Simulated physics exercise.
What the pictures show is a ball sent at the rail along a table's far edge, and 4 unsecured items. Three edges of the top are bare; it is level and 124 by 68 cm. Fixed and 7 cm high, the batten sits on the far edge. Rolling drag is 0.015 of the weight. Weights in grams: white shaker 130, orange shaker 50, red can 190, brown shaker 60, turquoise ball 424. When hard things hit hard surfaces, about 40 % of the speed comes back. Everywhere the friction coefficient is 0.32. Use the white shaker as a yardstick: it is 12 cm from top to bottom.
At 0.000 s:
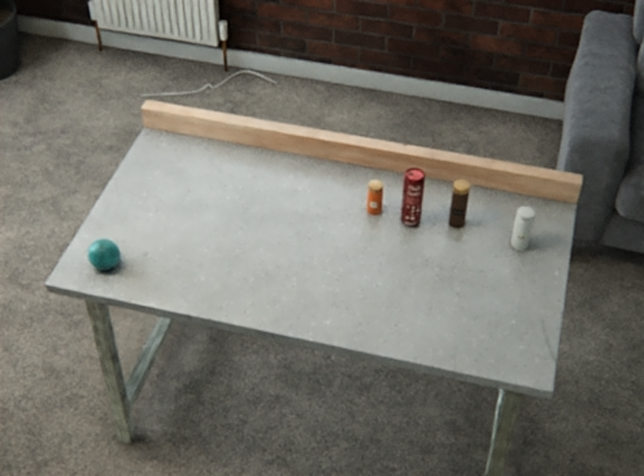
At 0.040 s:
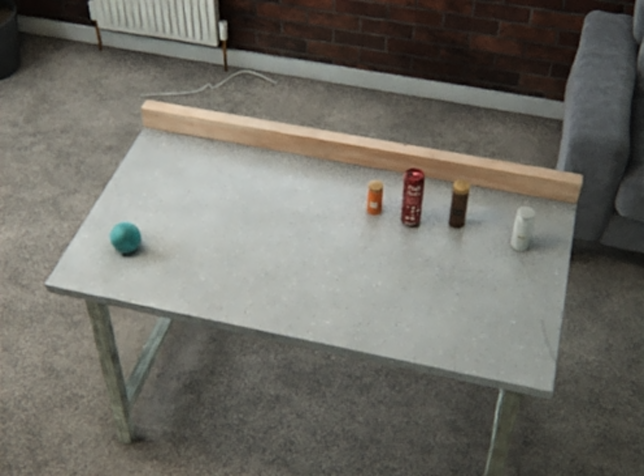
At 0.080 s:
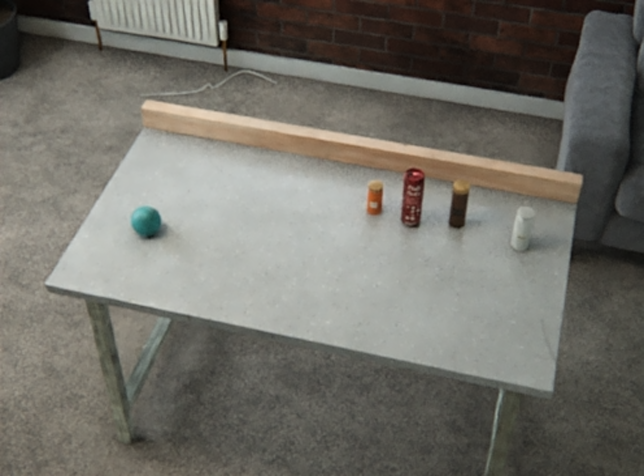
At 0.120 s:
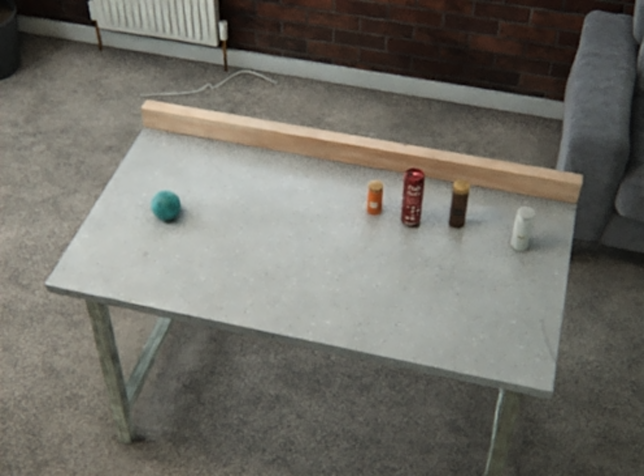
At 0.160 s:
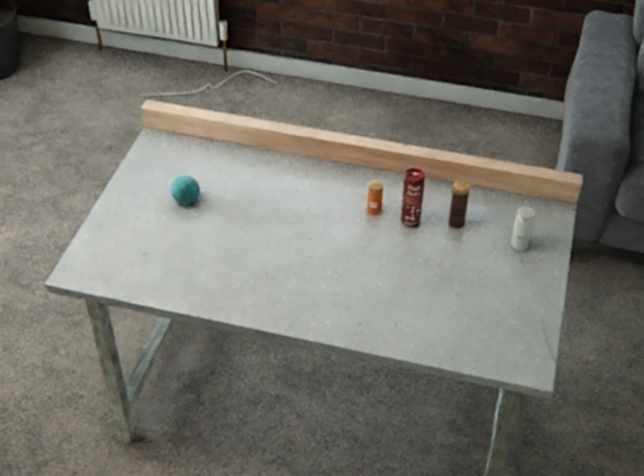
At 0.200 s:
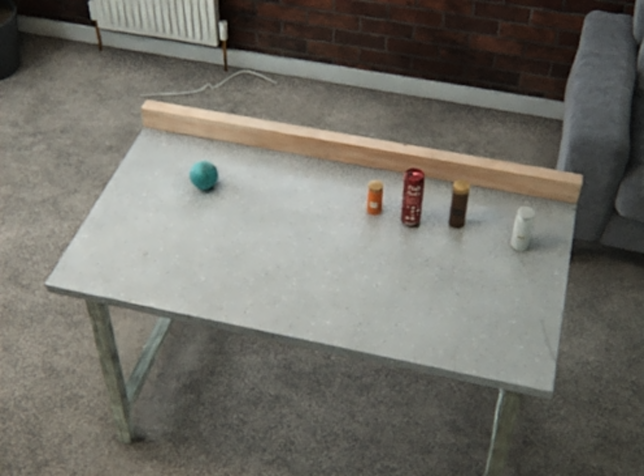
The footage shows a turquoise ball rolling steadily across a grey table from the near left side, moving rightward and away toward the wooden rail along the far edge, while orange, red, brown and white containers stand still on the right.
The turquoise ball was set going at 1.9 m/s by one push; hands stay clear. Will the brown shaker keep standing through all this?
I expect it to remain erect.
Around 0.70 s, turquoise ball near (298, 193).
Around 1.70 s, turquoise ball near (443, 297).
Around 2.80 s, things are still on the move.
Finally (3.1 s), all 4 still in place (within 4 cm). Final places as that camera would see them, brown shaker near (459, 204).
